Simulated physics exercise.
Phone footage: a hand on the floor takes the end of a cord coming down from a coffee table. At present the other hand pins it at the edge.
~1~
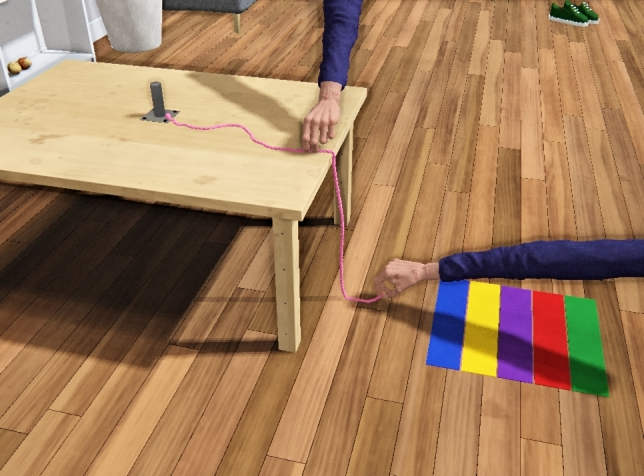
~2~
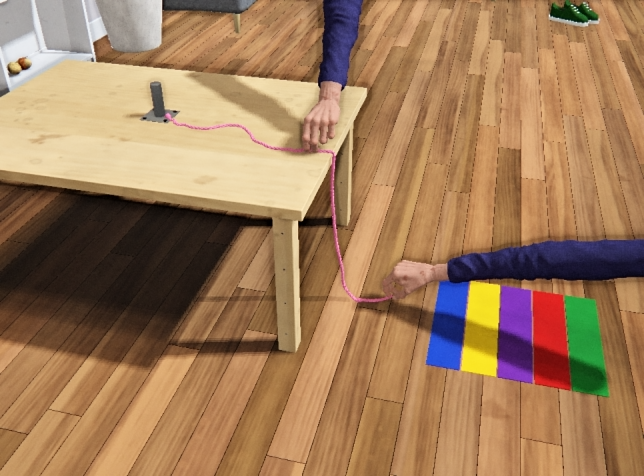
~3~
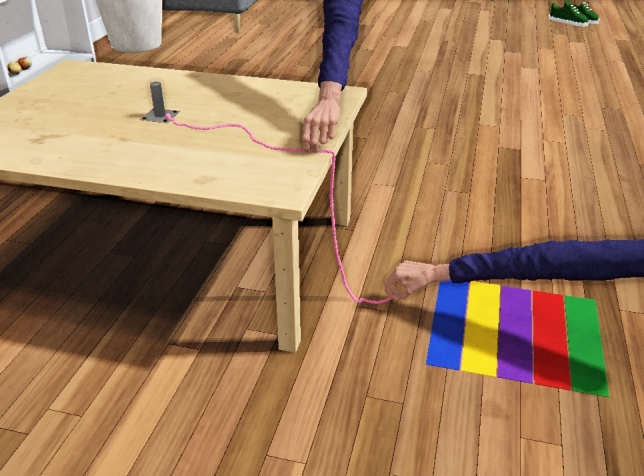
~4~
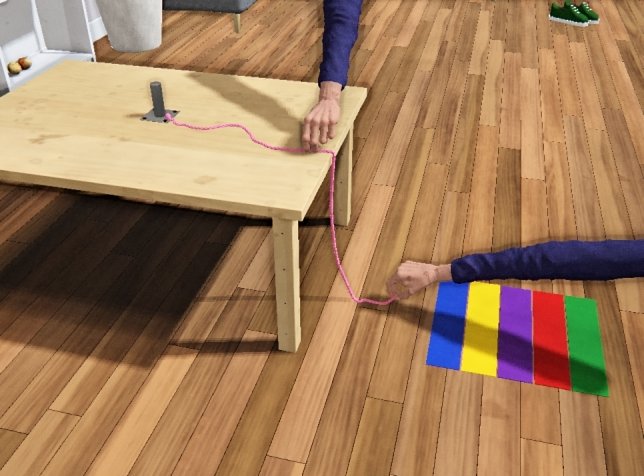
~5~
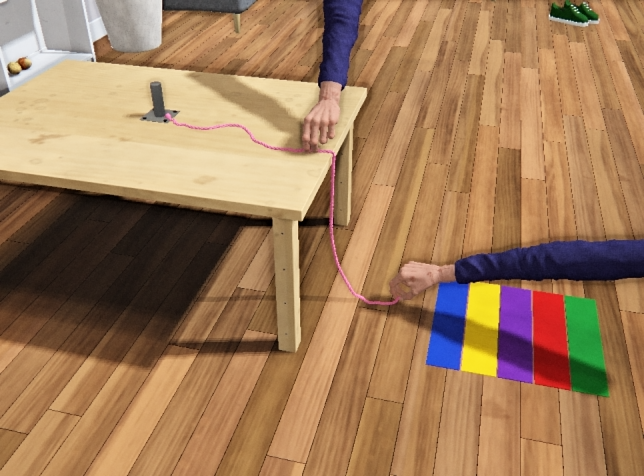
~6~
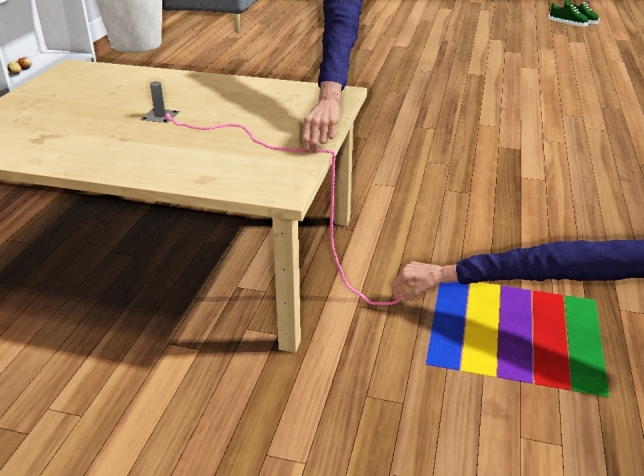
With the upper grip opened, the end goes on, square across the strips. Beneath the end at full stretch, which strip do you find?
You find the purple strip.
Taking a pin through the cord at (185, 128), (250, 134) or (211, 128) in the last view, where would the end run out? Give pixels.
Results: (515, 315); (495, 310); (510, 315).
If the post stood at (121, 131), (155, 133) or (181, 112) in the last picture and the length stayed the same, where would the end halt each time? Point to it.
You'd find it around (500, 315), then (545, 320), and finally (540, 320).
A little later, end near (470, 308); over yellow.
Next, end near (503, 313); over purple.
When it is tight, end near (521, 316); over purple. It halts on the purple strip.
